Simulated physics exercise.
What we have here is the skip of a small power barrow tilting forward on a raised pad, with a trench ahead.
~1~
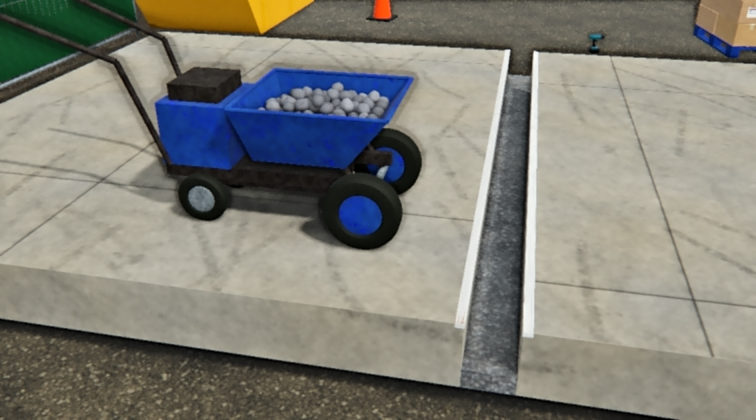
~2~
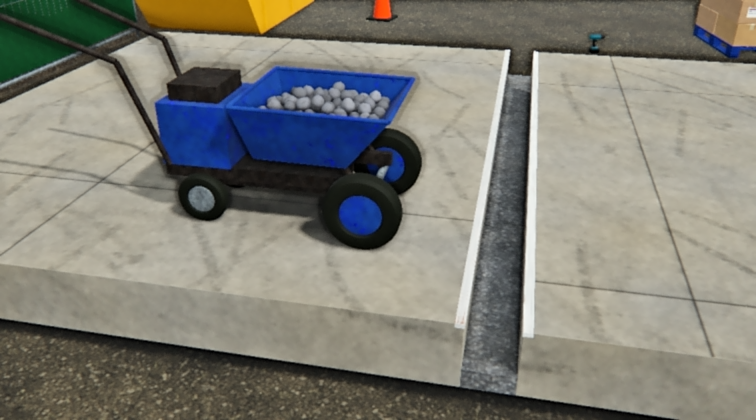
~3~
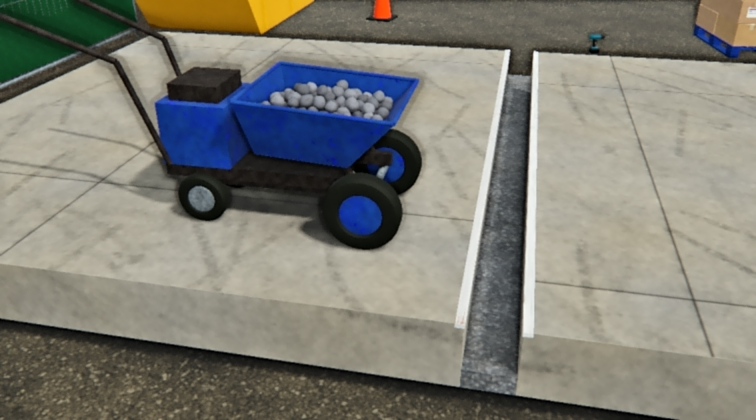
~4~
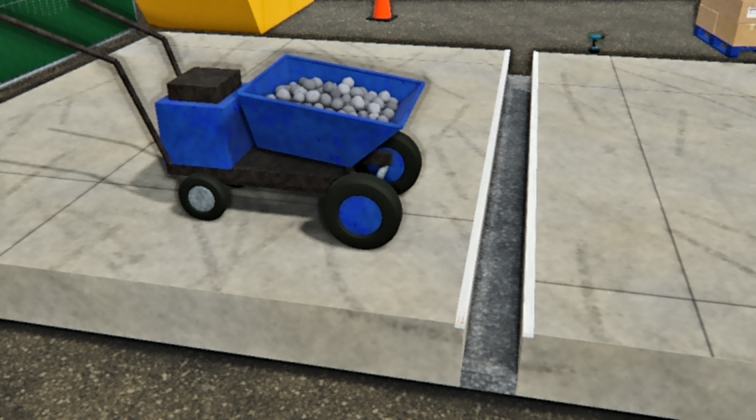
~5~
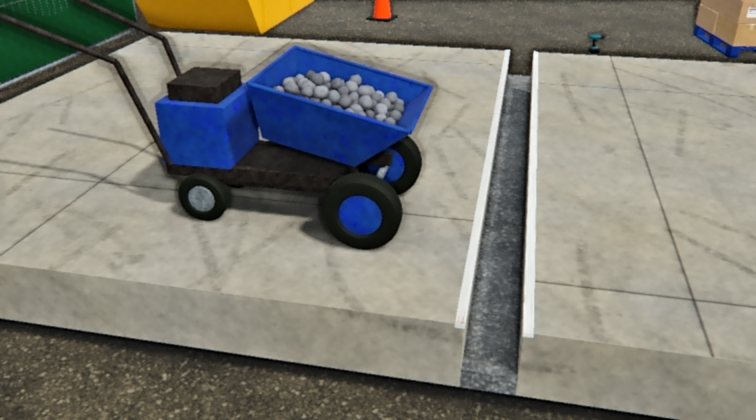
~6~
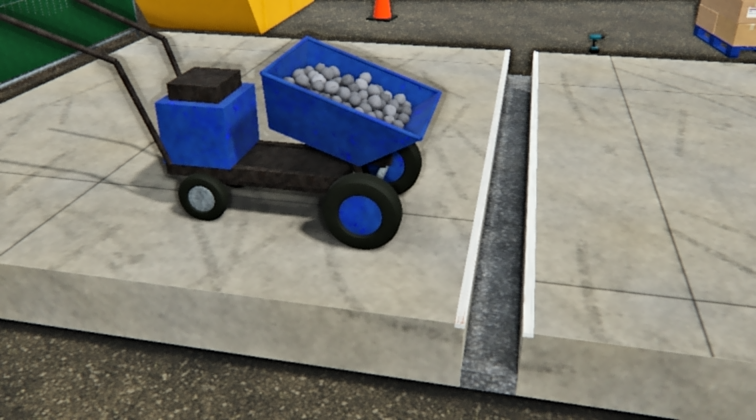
The blue skip of a small barrow, loaded with gray cobbles, tilts forward toward the right.
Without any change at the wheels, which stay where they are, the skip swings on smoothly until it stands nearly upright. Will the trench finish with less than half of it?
No, more than half.
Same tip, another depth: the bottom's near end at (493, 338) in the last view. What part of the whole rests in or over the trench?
Estimate: Approx. 50 in a hundred.
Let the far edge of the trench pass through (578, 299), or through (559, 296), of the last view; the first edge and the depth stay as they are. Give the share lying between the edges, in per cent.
In order: 100 per cent, then 100 per cent.
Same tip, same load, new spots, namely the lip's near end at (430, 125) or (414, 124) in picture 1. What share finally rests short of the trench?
0 and 0 percent, in that order.
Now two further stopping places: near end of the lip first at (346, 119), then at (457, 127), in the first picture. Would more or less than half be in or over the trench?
Note: Stop one, a majority share; stop two, a minority share.
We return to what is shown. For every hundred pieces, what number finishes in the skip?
I'd say close to 0 percent.
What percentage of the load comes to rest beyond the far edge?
Roughly 10 in a hundred.
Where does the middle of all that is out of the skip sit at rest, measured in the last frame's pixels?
Once it all stops, the middle lies near (505, 253).
Just after the last frame, skip tipped steeply; every one in the skip.
A moment on, skip tipped right over; almost all in the skip; just a few short of the trench; about a tenth in or heaped over the trench; about a tenth falling.
Further on, skip tipped right over; roughly a quarter in the skip; just a few short of the trench; roughly two thirds in or heaped over the trench; about a tenth beyond it; just a few falling.
When it is over, skip tipped right over; the larger part in or heaped over the trench; about a tenth beyond it.
